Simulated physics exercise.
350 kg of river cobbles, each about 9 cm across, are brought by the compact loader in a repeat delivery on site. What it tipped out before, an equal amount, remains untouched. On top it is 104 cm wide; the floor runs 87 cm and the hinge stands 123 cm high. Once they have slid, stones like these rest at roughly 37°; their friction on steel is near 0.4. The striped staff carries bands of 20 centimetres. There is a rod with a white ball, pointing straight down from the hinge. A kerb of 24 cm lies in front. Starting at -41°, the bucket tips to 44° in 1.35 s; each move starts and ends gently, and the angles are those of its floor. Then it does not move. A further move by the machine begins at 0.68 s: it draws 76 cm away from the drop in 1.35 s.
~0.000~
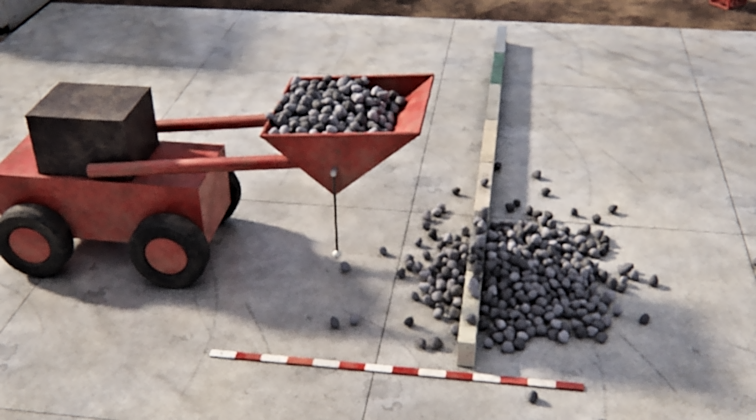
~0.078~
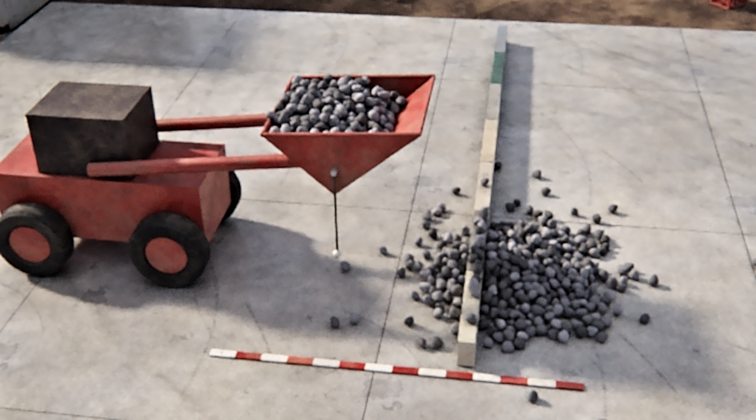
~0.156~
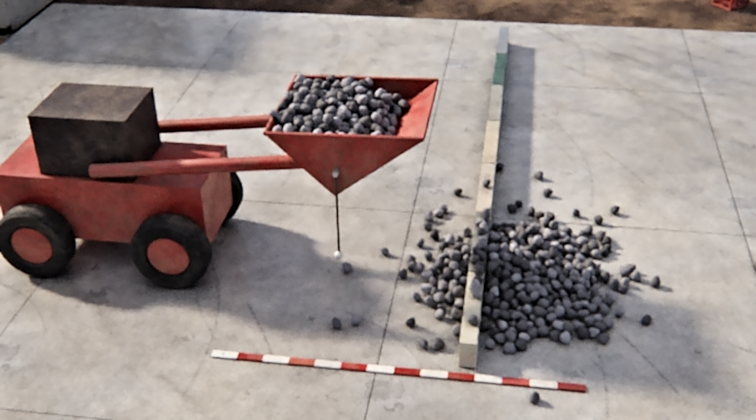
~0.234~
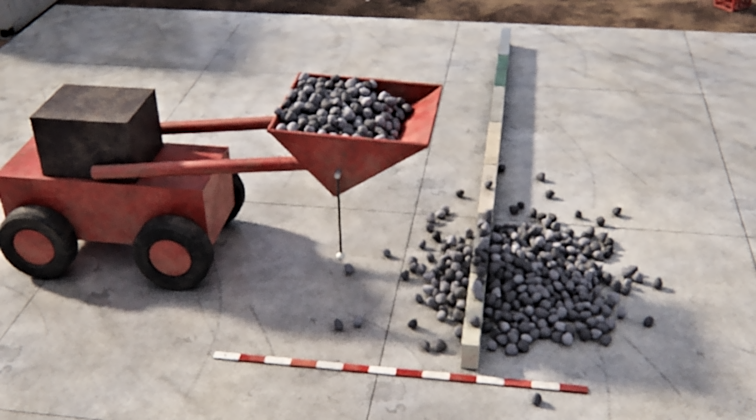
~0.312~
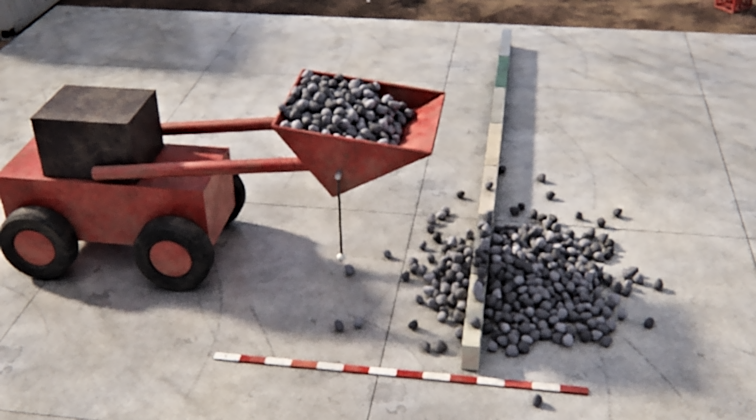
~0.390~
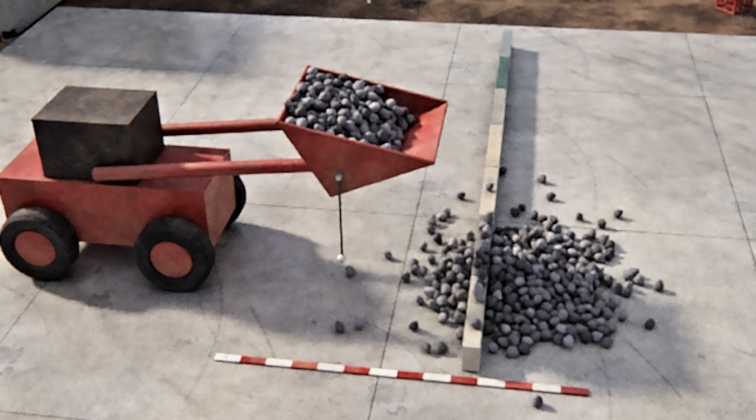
A red wheeled machine with black tyres and a dark block on its back stands at the left of a grey concrete floor, seen from above. Its two arms hold a red bucket of dark stones above a thin rod, with more stones around a pale kerb at right and a red-and-white staff in front. The bucket slowly tilts clockwise, its right edge dipping, while its stones shift slightly and the view barely moves.
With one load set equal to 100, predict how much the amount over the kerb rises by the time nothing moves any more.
It rises by roughly 0 percent.
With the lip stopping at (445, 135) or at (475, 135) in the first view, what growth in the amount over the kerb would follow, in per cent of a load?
Roughly 0 per cent, then 10 per cent.
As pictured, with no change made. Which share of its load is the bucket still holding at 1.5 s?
Roughly 10 parts in a hundred of the load.
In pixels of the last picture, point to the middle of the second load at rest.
Centre: Approx. (407, 263).
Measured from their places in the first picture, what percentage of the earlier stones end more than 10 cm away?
Near 0 per cent, I reckon.
After 1.0 s the floor is at 31°; in per cent of one load, 96 in the bucket, 25 on this side of the kerb, 80 over the kerb; the foremost stones are at (654, 285).
After 1.5 s the floor is at 44°; in per cent of one load, 12 in the bucket, 108 on this side of the kerb, 80 over the kerb; the foremost stones are at (654, 285).
After 2.5 s the floor is at 44°; in per cent of one load, 0 in the bucket, 120 on this side of the kerb, 80 over the kerb; the foremost stones are at (654, 285).
After 5.1 s the floor is at 44°; in per cent of one load, 0 in the bucket, 120 on this side of the kerb, 80 over the kerb; the foremost stones are at (654, 285). Net gain over the kerb, 0.
